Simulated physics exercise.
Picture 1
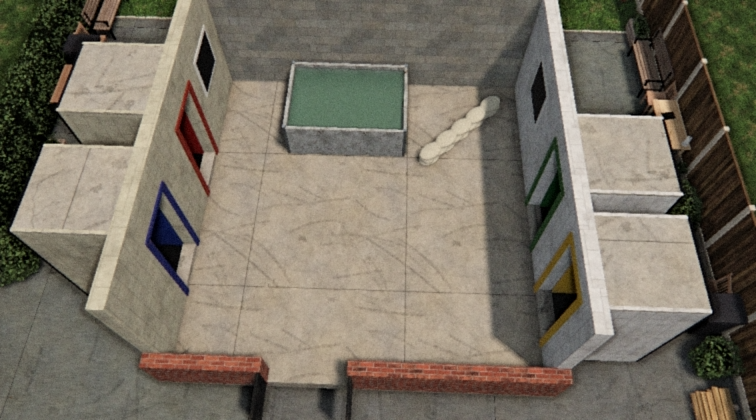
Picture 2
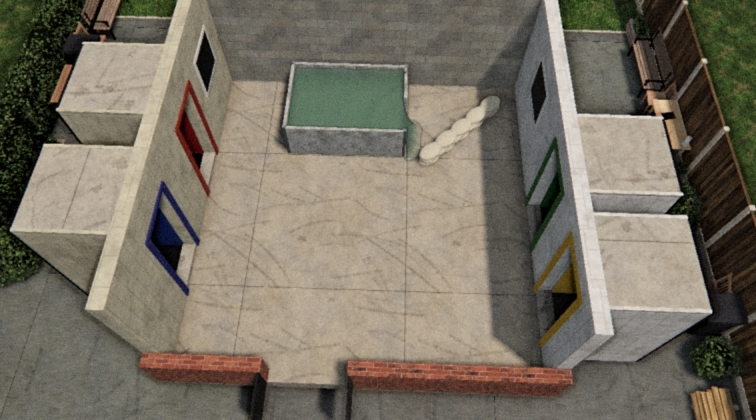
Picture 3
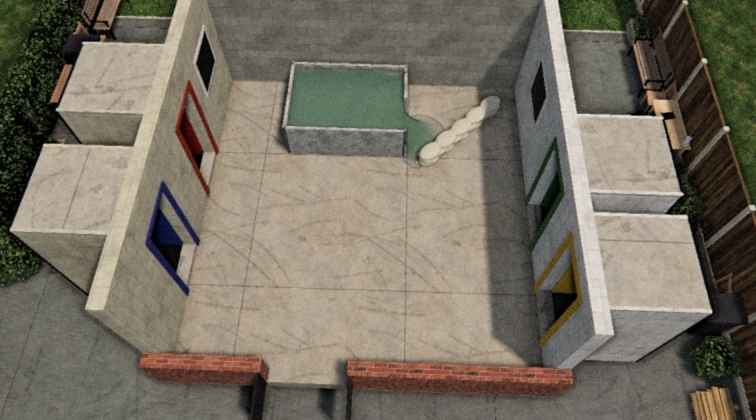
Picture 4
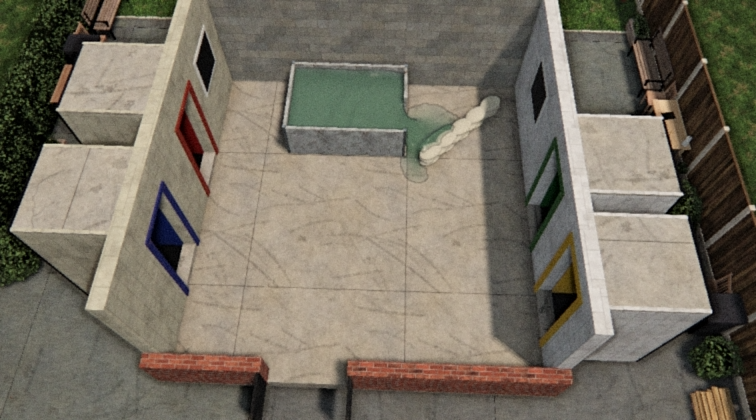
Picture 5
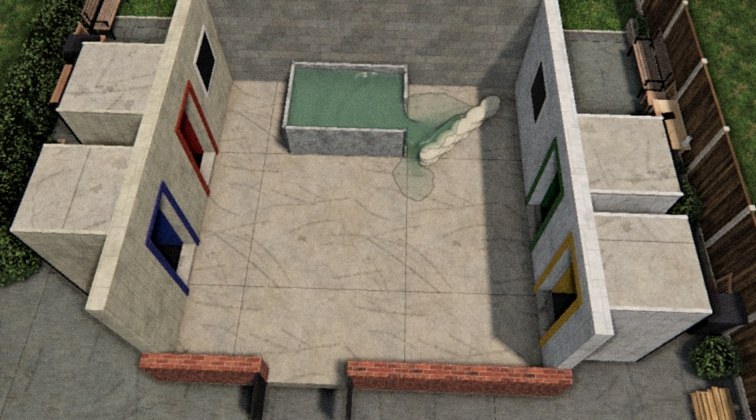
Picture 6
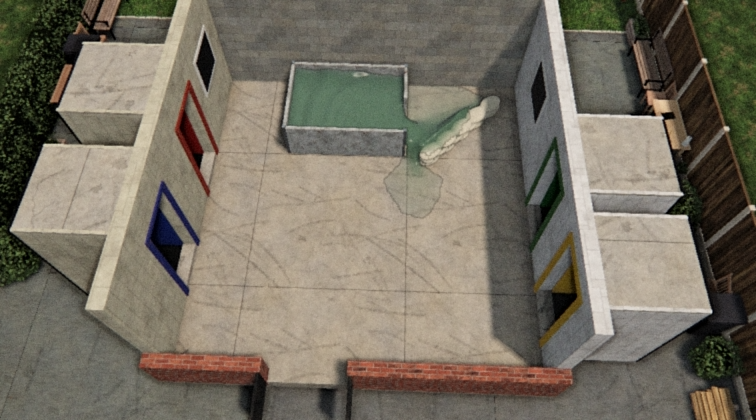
In the video, greenish water pours from the right side of a raised tank in a walled courtyard, spreads against a diagonal row of sandbags, and extends around its near end across the pale paving toward the viewer.
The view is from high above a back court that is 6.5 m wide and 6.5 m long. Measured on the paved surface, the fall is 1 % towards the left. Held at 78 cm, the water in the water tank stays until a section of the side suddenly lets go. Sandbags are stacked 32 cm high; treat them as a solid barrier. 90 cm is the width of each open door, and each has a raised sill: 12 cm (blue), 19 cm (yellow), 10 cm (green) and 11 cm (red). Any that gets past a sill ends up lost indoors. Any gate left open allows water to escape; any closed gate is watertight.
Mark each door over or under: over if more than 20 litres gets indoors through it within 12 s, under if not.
Blue door: Under, yellow door: Under, green door: Under, red door: Under.
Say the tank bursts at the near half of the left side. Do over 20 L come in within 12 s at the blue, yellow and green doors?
Log - blue: Threshold not reached, yellow: Threshold not reached, green: Threshold not reached.
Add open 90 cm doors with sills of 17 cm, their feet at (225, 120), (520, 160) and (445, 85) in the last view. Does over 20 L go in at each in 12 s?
Note, doorways in listed order: Stays short, stays short, goes beyond.
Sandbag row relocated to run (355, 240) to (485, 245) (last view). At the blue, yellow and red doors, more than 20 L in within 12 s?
Well, the blue one is within bounds, the yellow one is within bounds, and the red one is within bounds.
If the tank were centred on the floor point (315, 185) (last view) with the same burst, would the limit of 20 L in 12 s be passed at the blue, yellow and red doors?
Blue: Within limit; yellow: Within limit; red: Within limit.
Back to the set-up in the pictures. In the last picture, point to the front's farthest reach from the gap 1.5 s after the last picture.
Location: Approx. (431, 323) in the last view.
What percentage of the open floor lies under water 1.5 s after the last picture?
Close to 40 in a hundred.
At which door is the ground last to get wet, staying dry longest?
Blue.
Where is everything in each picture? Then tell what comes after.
The water tank at (347, 98) is whole and still, 78 cm deep, in the first frame.
Water pours out at (403, 130) and has run 0.5 m, to (407, 159); typically 8 cm deep outside, 78 cm at the water tank's back, in the second frame.
Water pours out at (403, 131) and has run 0.9 m, to (441, 130); typically 17 cm deep outside, 78 cm at the water tank's back, in the third frame.
Water pours out at (403, 132) and has run 1.3 m, to (460, 124); typically 10 cm deep outside, 78 cm at the water tank's back, in the fourth frame.
Water pours out at (403, 132) and has run 1.7 m, to (473, 111); typically 6 cm deep outside, 78 cm at the water tank's back, in the fifth frame.
Water pours out at (403, 132) and has run 2.1 m, to (486, 101); typically 4 cm deep outside, 76 cm at the water tank's back, in the sixth frame.
Then, 0.7 s after the last picture water covers 20 % of the floor and is deepest (56 cm) near (421, 150); blue door not reached, yellow door not reached, green door not reached, red door not reached.
Then, 1.5 s after the last picture water covers 40 % of the floor and is deepest (49 cm) near (509, 94); blue door not reached, yellow door not reached, green door 7 cm at the sill, 0 L in, red door not reached.
Then, 2.8 s after the last picture water covers 60 % of the floor and is deepest (36 cm) near (421, 150); blue door not reached, yellow door 7 cm at the sill, 0 L in, green door 7 cm at the sill, 0 L in, red door not reached.
Then, 6.3 s after the last picture water covers 85 % of the floor and is deepest (24 cm) near (421, 150); blue door 7 cm at the sill, 0 L in, yellow door 8 cm at the sill, 0 L in, green door 2 cm at the sill, 1 L in, red door 3 cm at the sill, 0 L in.
Then, 11.3 s after the last picture water covers 95 % of the floor and is deepest (14 cm) near (421, 150); blue door 10 cm at the sill, 4 L in, yellow door 4 cm at the sill, 0 L in, green door 2 cm at the sill, 1 L in, red door 11 cm at the sill, 0 L in.
